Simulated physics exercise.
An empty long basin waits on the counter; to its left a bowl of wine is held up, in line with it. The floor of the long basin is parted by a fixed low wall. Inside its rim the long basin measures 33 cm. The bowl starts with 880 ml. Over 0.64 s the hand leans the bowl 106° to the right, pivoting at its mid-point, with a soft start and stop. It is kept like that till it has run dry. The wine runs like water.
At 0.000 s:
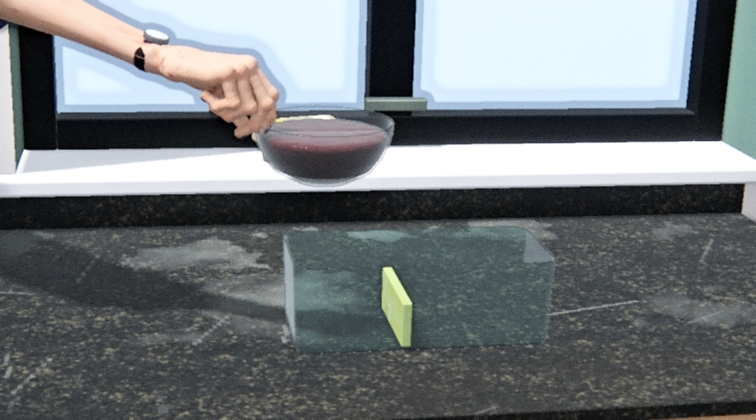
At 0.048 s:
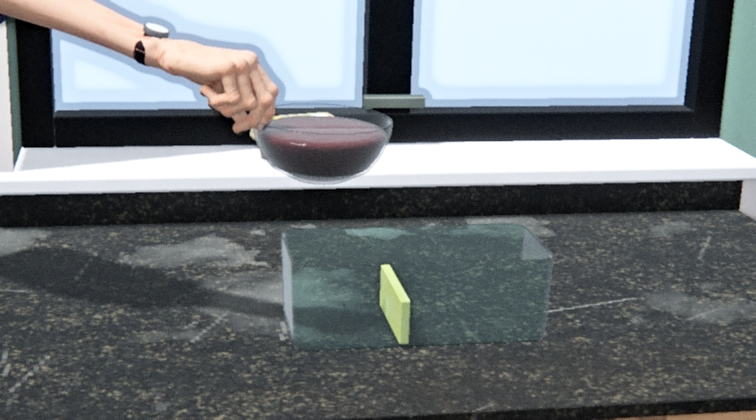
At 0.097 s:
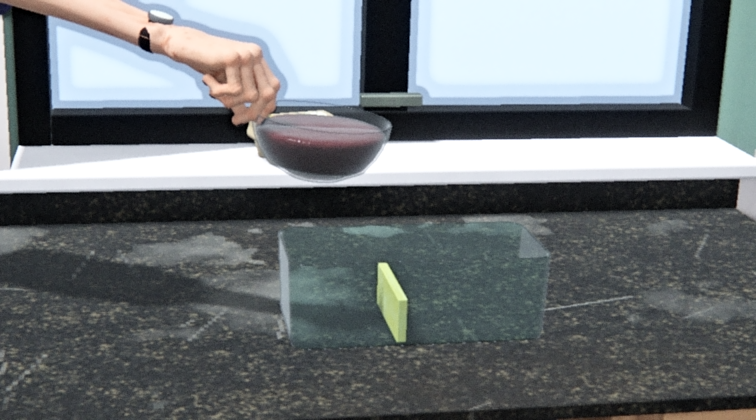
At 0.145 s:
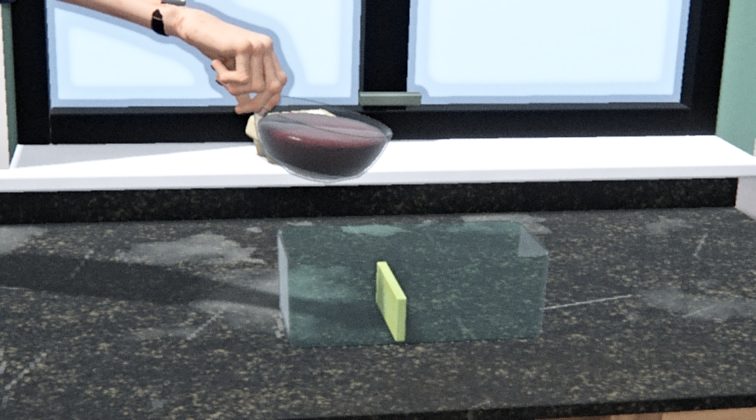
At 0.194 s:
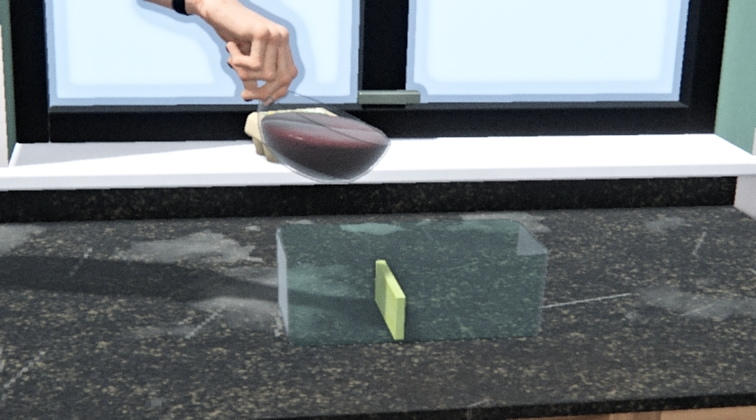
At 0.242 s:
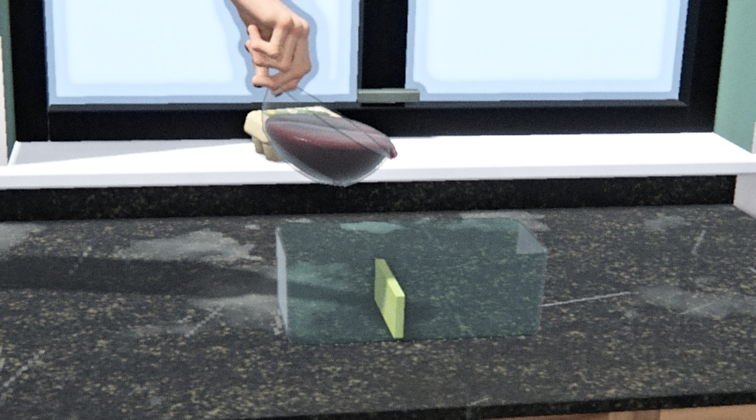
A hand tilts a glass bowl of dark red wine rightward above a clear basin.
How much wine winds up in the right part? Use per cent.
About 71 per cent.
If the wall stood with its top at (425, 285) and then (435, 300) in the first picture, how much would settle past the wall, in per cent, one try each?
First 40, then 35 per cent.
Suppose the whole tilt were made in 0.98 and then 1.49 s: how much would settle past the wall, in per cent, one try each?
In turn about 80 and 85 per cent.
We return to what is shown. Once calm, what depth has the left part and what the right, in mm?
Some 12 mm on the left and 24 mm on the right.
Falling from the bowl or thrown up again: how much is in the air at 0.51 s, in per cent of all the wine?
Near 32 in a hundred.
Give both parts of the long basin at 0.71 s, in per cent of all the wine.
Near 22 on the left, 62 on the right.
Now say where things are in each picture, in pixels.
It leans 0°; its right rim is at (392, 122); the wine meets the walls at (257, 133) and (387, 131); the long basin's rim runs from (289, 252) to (541, 245); the wall's top is at (397, 286), in the first frame.
It leans 1°; its right rim is at (390, 121); the wine meets the walls at (256, 129) and (385, 129), in the second frame.
It leans 6°; its right rim is at (389, 124); the wine meets the walls at (255, 125) and (384, 130), in the third frame.
It leans 13°; its right rim is at (389, 132); the wine meets the walls at (257, 122) and (386, 132), in the fourth frame.
It leans 22°; its right rim is at (389, 142); the wine meets the walls at (260, 120) and (388, 137); 1 per cent is over the edge, in the fifth frame.
It leans 33°; its right rim is at (386, 154); the wine meets the walls at (264, 122) and (375, 140); 7 per cent is over the edge, in the sixth frame.
After 0.51 s the tilt is 96° and 10 per cent is still to pour, 1 is left of the wall and 58 right of it.
After 0.71 s the tilt is 106° and 0 per cent is still to pour, 23 is left of the wall and 62 right of it.
After 0.92 s the tilt is 106° and 0 per cent is still to pour, 25 is left of the wall and 71 right of it.
After 1.14 s the tilt is 106° and 0 per cent is still to pour, 26 is left of the wall and 71 right of it.
In the end 26 per cent lies left of the wall, 71 right of it and 3 outside.
